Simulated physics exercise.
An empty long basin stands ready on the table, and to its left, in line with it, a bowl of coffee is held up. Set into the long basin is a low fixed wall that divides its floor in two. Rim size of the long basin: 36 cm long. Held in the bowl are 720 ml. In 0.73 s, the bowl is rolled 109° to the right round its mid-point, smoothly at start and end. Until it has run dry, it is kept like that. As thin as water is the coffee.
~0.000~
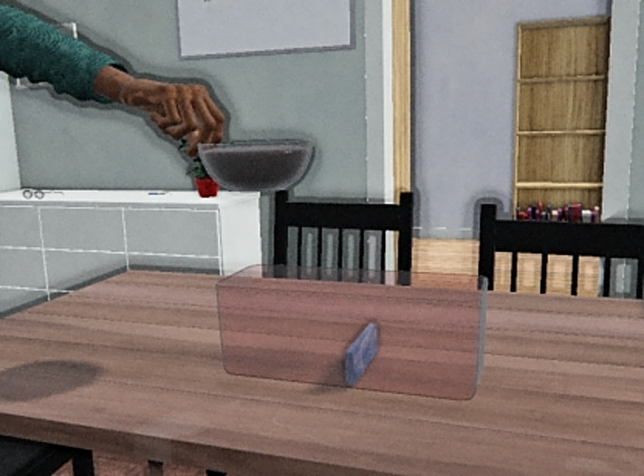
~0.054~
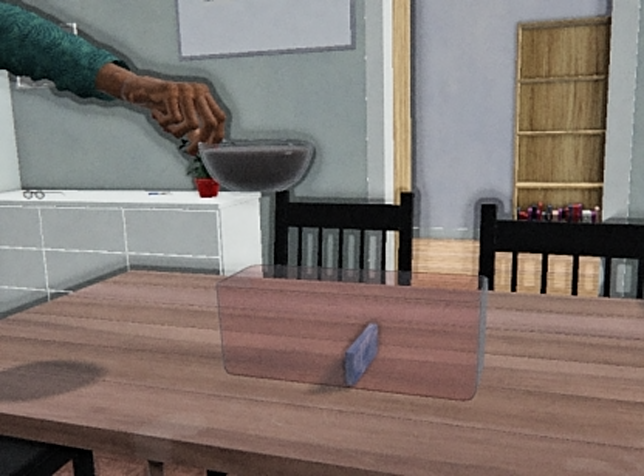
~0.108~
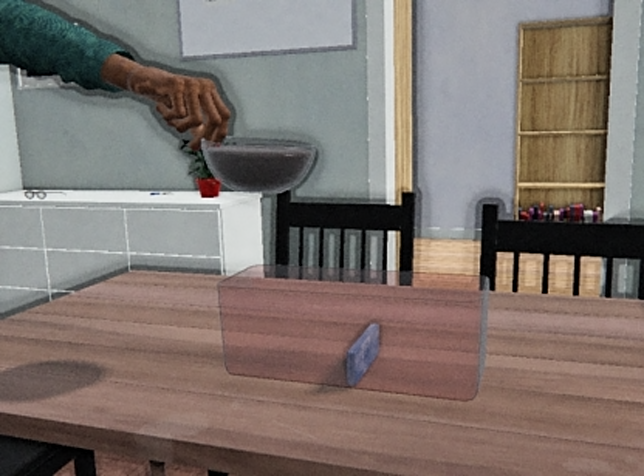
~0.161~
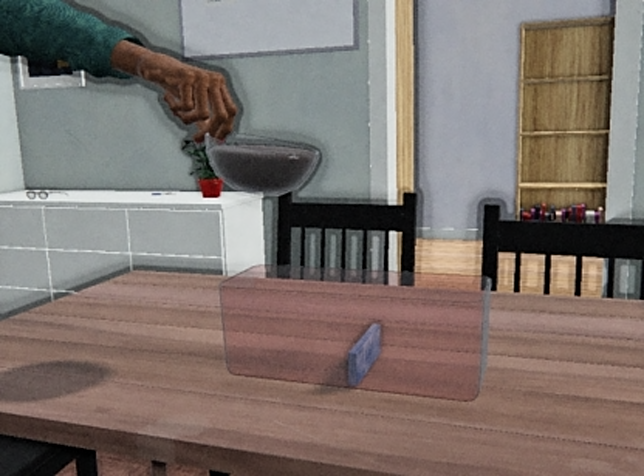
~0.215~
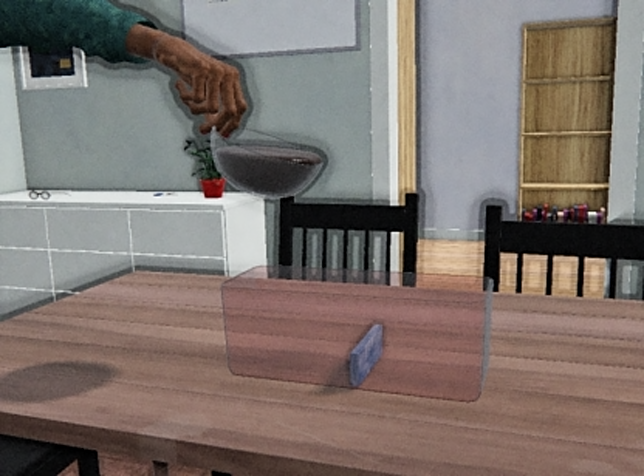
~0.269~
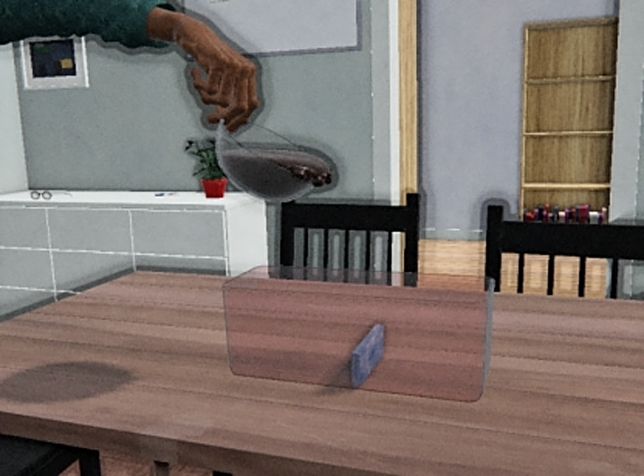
A hand holds a bowl of dark liquid above a table and tilts it right.
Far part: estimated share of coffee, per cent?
42 per cent.
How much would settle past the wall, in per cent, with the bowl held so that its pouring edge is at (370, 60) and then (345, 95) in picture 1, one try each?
I'd expect close to 80 per cent and then close to 75 per cent.
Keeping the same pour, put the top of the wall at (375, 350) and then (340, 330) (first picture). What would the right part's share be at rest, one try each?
25 per cent first, 70 per cent second.
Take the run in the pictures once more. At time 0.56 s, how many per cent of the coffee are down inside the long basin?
Around 54 percent.
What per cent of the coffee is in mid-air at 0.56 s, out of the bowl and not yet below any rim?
Roughly 40 percent.
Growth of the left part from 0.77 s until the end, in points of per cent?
2 %.
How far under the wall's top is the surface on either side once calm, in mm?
Left side: Around 30 mm. Right side: Around 32 mm.
Then, 0.56 s in, the tilt is 95° and 8 per cent is still to pour, 20 is left of the wall and 33 right of it.
Then, 0.77 s in, the tilt is 109° and 0 per cent is still to pour, 52 is left of the wall and 42 right of it.
Then, 0.99 s in, the tilt is 109° and 0 per cent is still to pour, 54 is left of the wall and 42 right of it.
Then, 1.23 s in, the tilt is 109° and 0 per cent is still to pour, 54 is left of the wall and 42 right of it.
Finally, 55 per cent lies left of the wall, 42 right of it and 4 outside.
